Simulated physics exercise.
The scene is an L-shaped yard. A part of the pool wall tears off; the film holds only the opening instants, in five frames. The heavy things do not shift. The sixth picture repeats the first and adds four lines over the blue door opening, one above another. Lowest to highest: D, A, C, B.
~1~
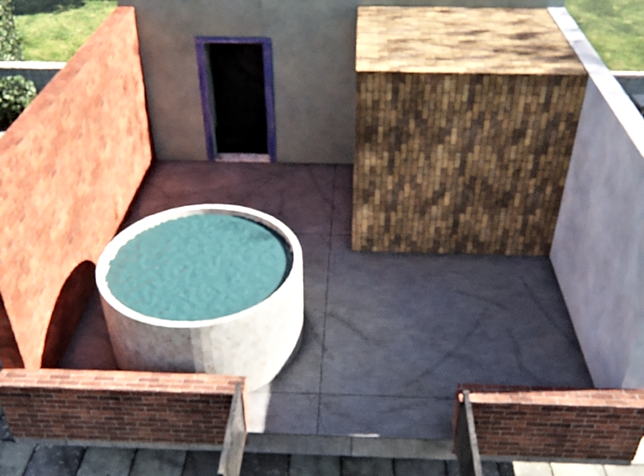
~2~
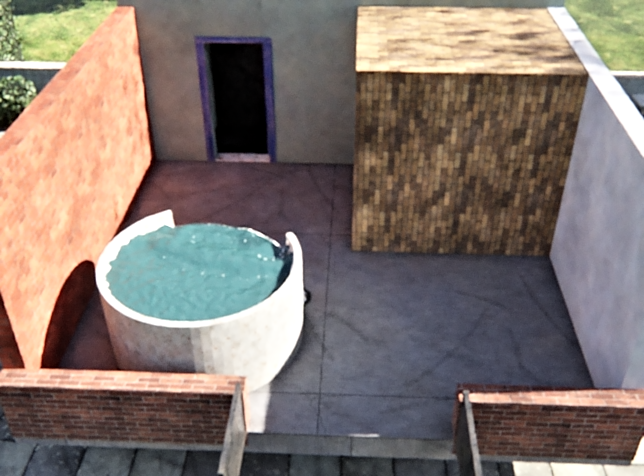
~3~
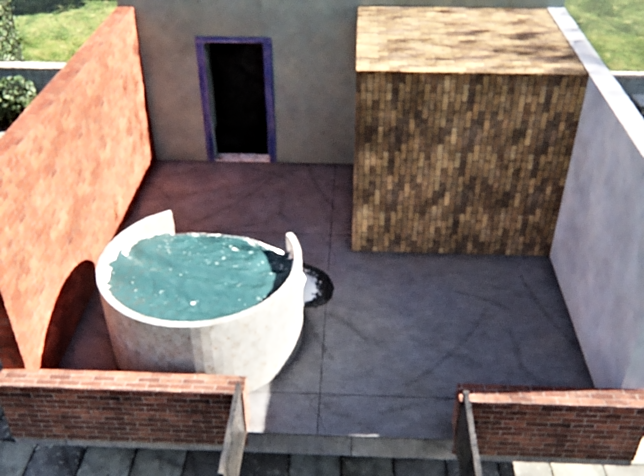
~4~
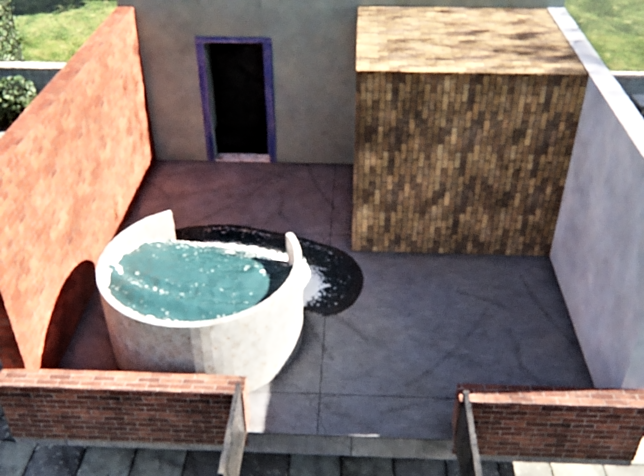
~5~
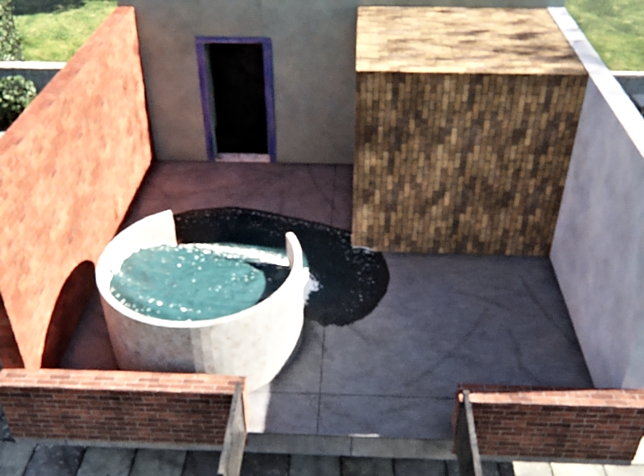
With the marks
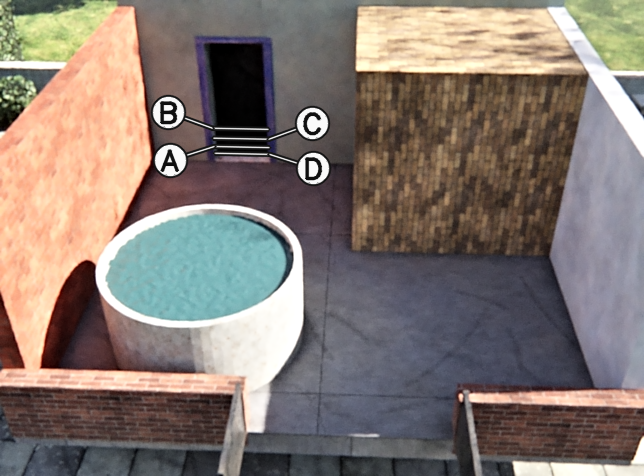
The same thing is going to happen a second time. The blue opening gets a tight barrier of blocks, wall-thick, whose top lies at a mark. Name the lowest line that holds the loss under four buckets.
C will do.
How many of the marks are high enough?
Two of them.
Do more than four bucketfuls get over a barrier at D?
Yes, it does.
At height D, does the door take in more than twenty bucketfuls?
Yes, it does.
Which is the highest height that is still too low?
The answer is A.
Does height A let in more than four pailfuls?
Yes, that goes wrong.
On the marked copy, A at (241, 147); B at (240, 128); C at (241, 138); D at (242, 153); from the bottom up D, A, C, B.
Choosing A, about 12 bucketfuls get in.
Choosing B, nothing gets over.
Choosing C, a bucket or two gets in.
Choosing D, dozens of bucketfuls pour in.
